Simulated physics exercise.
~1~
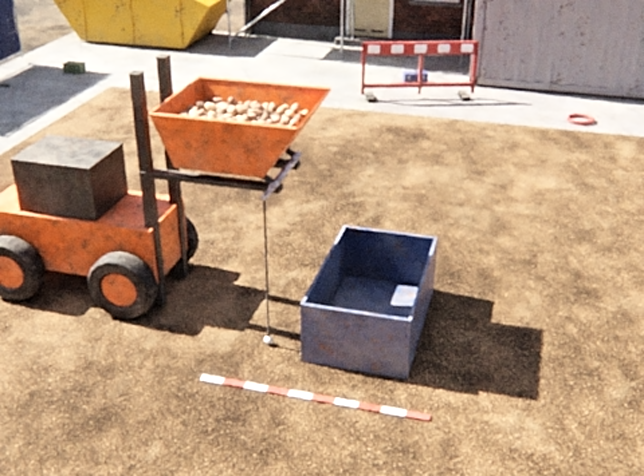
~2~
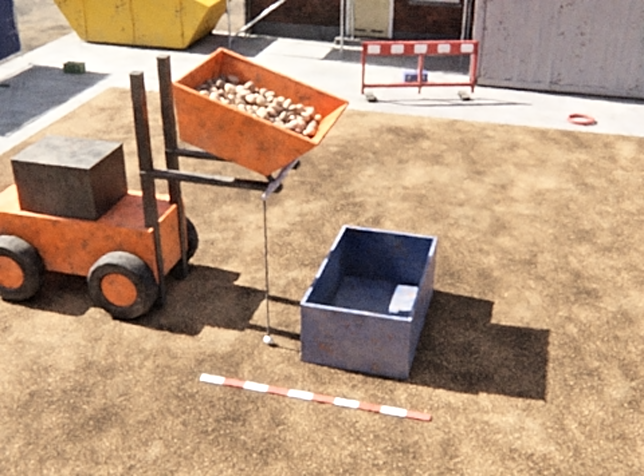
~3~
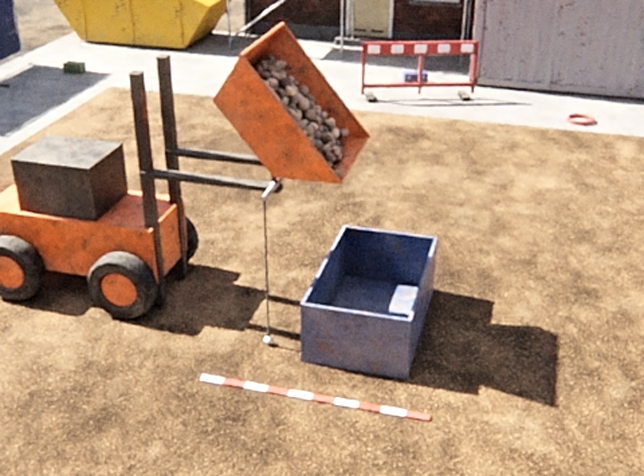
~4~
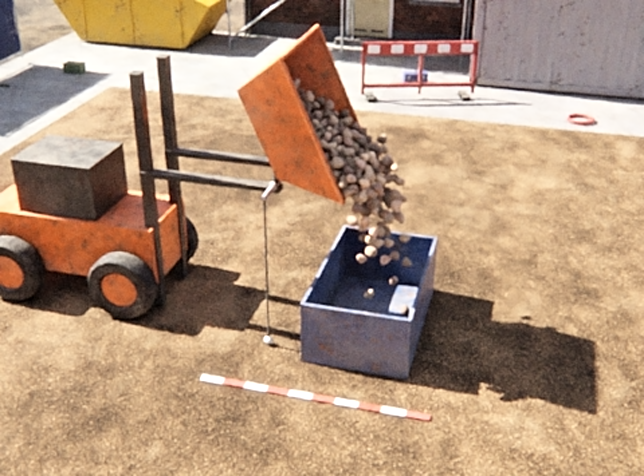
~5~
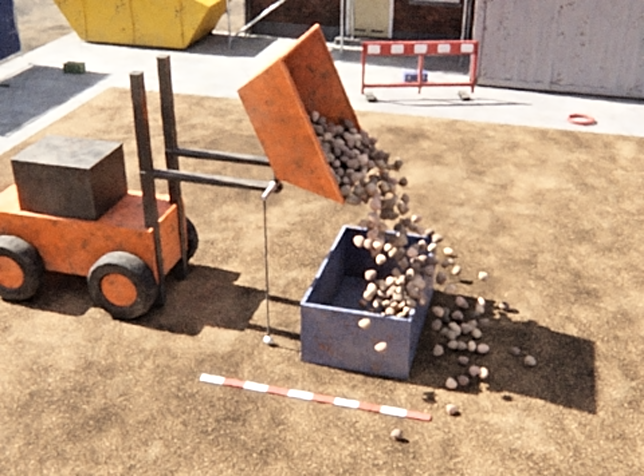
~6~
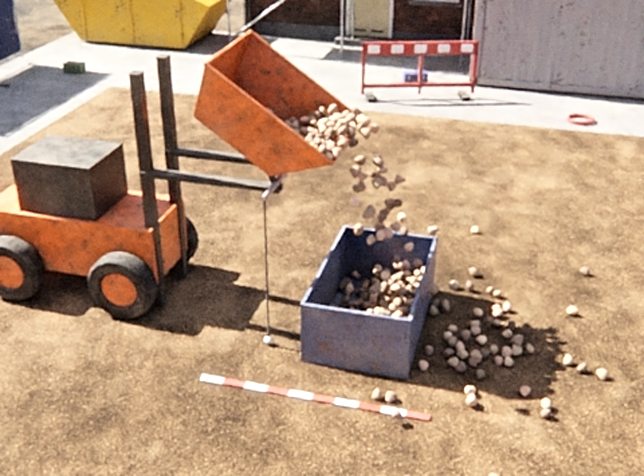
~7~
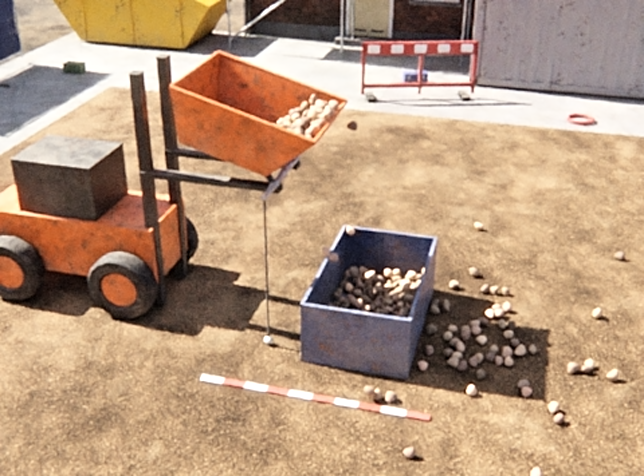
An orange fork truck stands at the left of a sunlit sandy yard, seen from above, holding up an orange skip heaped with pale stones. A blue open bin sits to its right, with a red and white striped staff on the ground in front and a yellow container behind. The skip tips steeply to the right, and the stones slide out and pour down. Many land in the bin, while others spill over its right side and scatter. The skip then swings partway back, still holding some stones, with the bin partly filled.
